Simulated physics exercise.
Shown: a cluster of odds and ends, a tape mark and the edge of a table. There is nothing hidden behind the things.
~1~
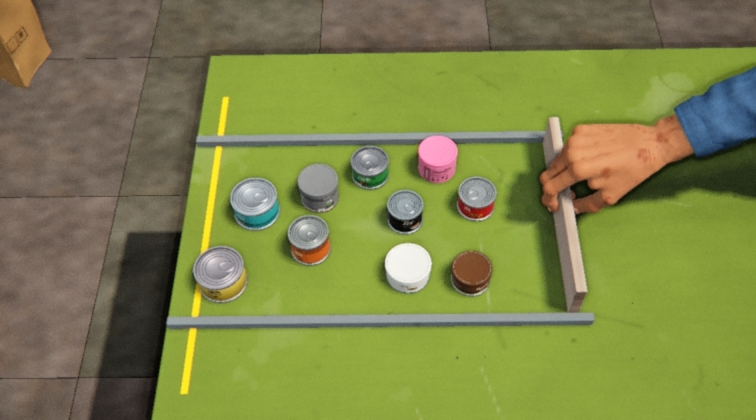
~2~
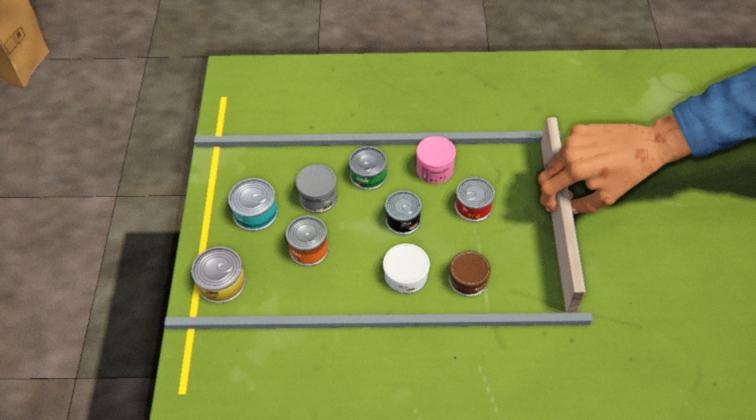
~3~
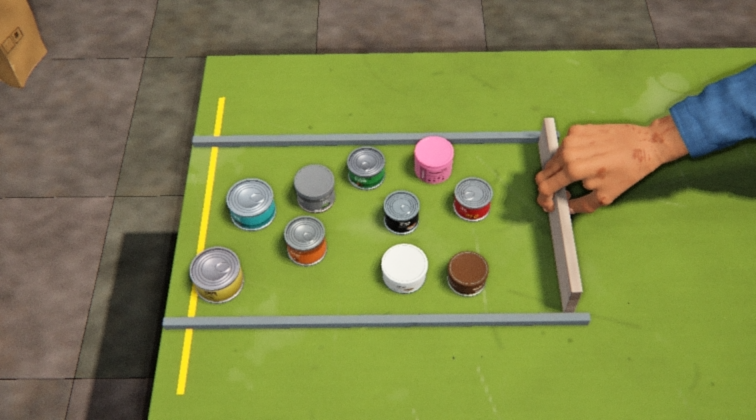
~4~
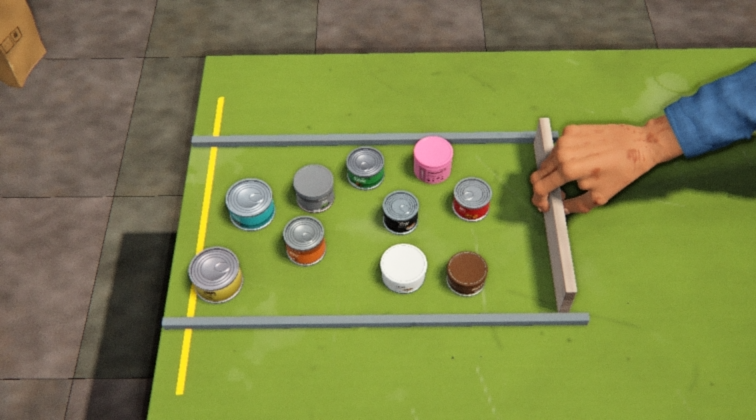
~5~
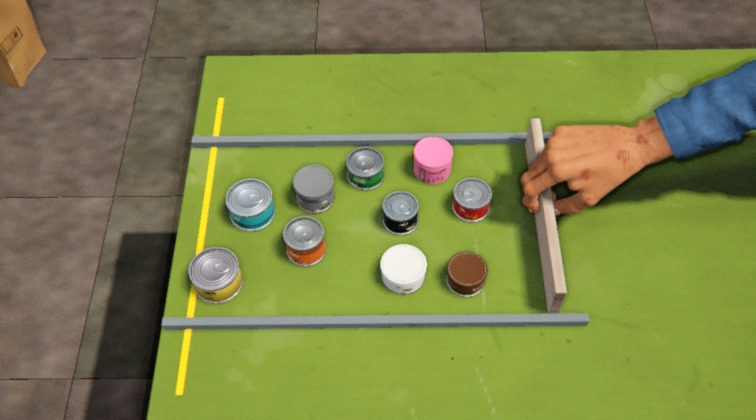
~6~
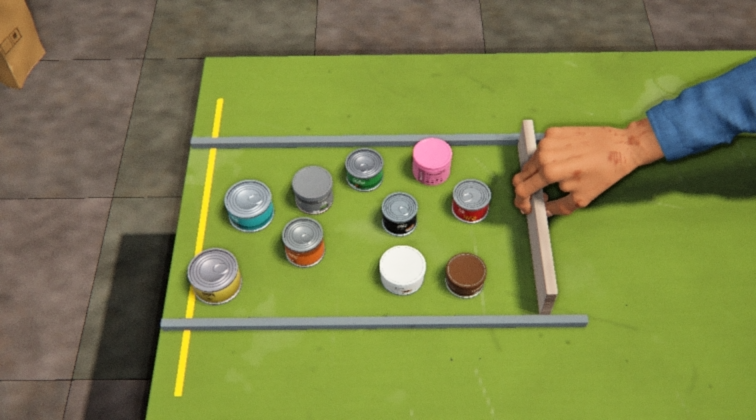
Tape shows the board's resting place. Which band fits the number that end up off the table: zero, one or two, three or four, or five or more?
The band is five or more.
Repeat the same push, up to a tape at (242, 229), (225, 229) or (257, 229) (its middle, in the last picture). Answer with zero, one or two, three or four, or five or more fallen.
First one to two, then at least five, then either one or two.
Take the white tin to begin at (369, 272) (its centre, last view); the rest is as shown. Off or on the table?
From that start, the object then does not stay.
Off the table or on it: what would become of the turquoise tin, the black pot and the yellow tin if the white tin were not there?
Turquoise tin down, black pot still up, yellow tin down.
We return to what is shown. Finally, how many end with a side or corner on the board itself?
It's 4.
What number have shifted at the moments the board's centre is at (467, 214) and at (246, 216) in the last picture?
Note: First position 2; second position 10.
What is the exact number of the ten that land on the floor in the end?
Count = 6.
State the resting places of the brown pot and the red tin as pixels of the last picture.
The brown pot comes to rest close to (170, 293), while the red tin rests close to (185, 201).
A little later, none off yet; yellow tin at rest near (215, 276); turquoise tin at rest near (250, 206); orange tin at rest near (304, 243).
Next, none off yet; yellow tin at rest near (215, 276); turquoise tin at rest near (246, 207); orange tin shifted a little near (289, 238).
Later still, none off yet; yellow tin tilted a little near (147, 276); turquoise tin shifted well along near (167, 214); orange tin shifted well along near (205, 240).
When it is over, the number that fall off is five or more; down, white tin, green tin, grey pot, orange tin, turquoise tin and yellow tin.
